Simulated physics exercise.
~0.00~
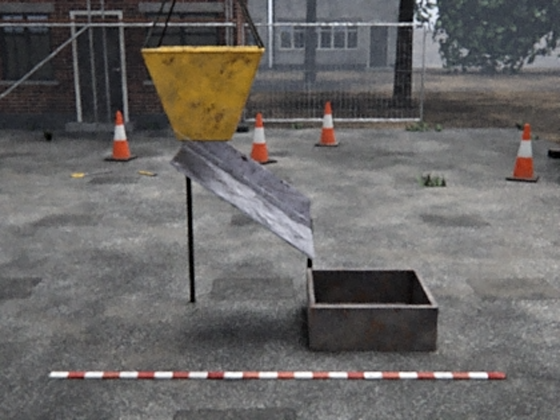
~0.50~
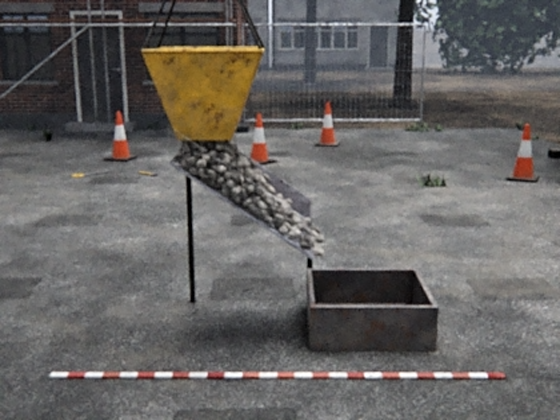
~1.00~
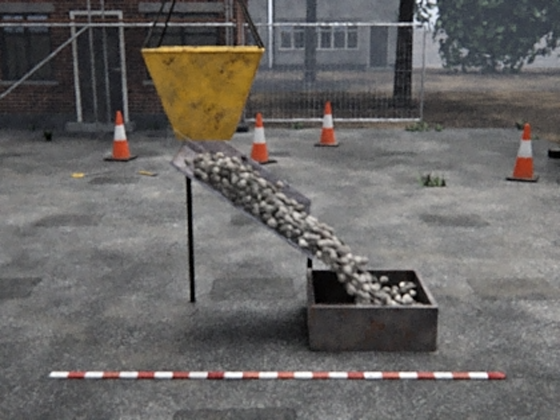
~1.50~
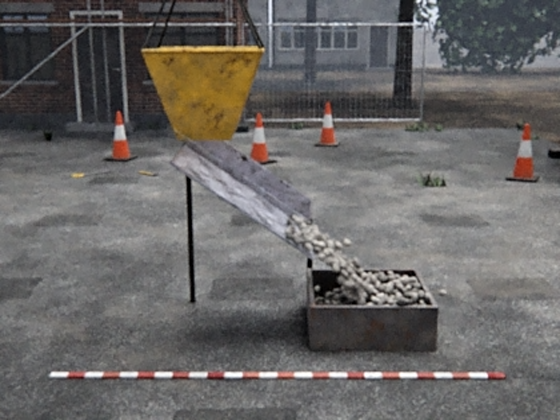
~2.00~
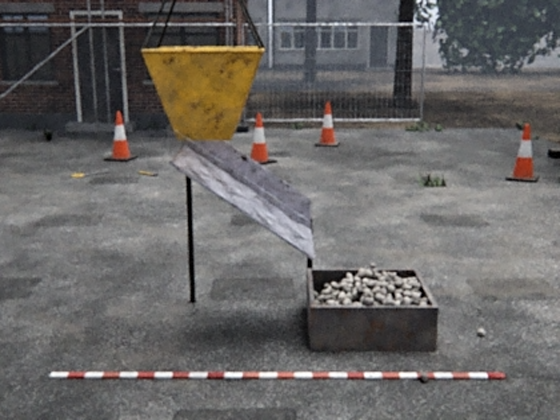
Grey stones dropping from a yellow skip, sliding right down a steel chute and piling in a box, one lying outside.
